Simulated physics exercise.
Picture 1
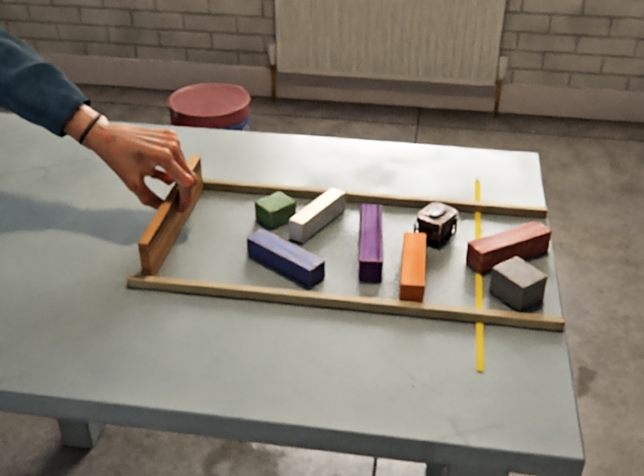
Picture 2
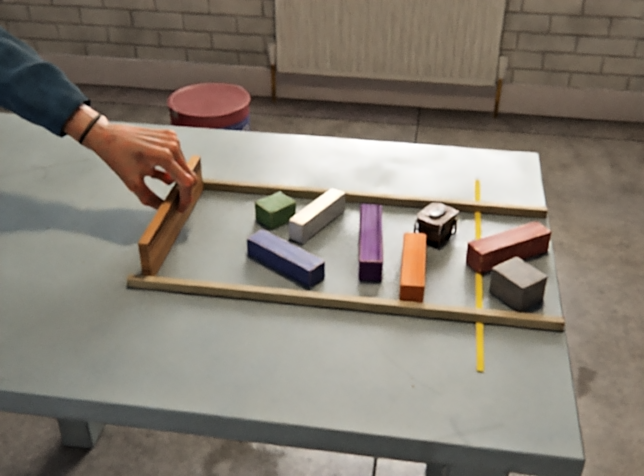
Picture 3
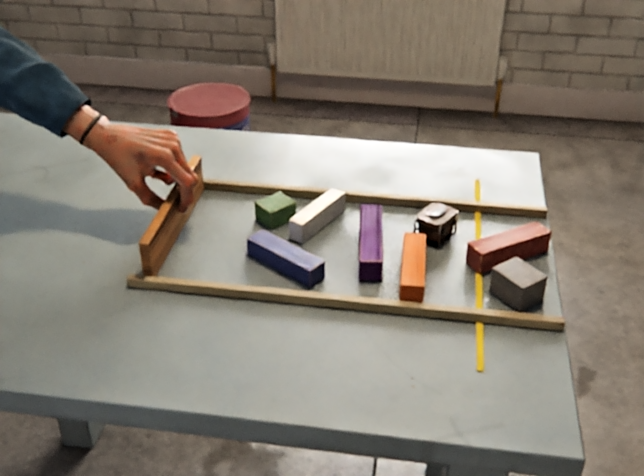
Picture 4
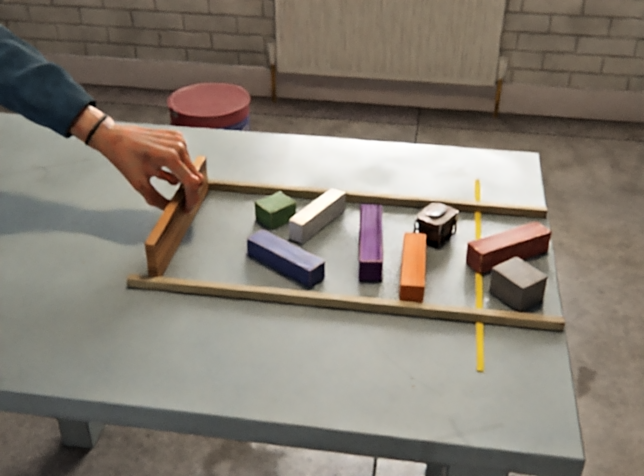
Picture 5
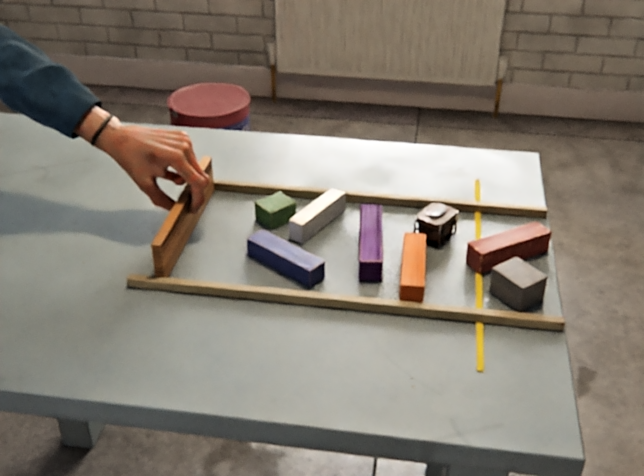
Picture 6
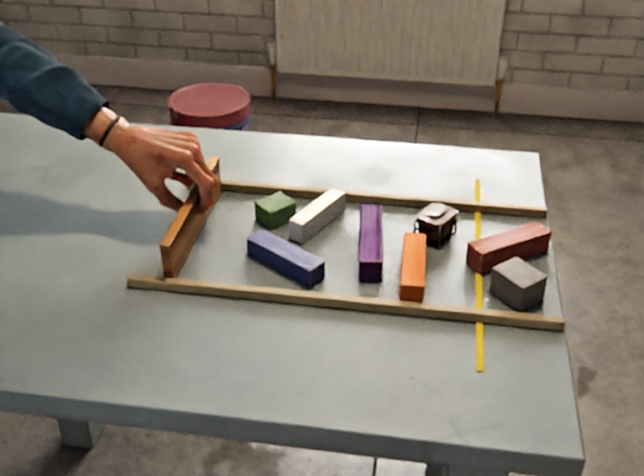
At first, a hand holds an upright wooden board at the left end of a railed track on a table, with colored blocks, sticks and a small brown object lying to the right. The hand then slides the board slightly rightward between the rails, without touching the pieces, which stay still.
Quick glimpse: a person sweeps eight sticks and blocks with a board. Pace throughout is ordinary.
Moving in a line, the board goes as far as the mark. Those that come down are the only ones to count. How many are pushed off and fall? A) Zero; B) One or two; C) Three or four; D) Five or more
The answer is C.
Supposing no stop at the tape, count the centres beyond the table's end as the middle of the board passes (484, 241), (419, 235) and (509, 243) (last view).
3, 0 and 5.
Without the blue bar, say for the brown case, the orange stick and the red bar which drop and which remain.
Final state: Brown case off, orange stick in place, red bar off.
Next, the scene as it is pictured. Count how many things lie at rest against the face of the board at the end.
The number is 2.
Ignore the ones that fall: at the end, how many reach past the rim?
I make it 1.
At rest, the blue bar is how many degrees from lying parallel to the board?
About 0 degrees.
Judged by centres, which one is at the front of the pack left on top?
The orange stick is it.
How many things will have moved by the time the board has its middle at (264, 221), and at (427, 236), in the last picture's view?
In order, the tallies are 2 and 8.
Early on, none off yet; grey block at rest near (518, 284); red bar at rest near (509, 247); brown case at rest near (436, 224).
Finally, the number that fall off is three or four; lost, brown case, red bar and grey block.
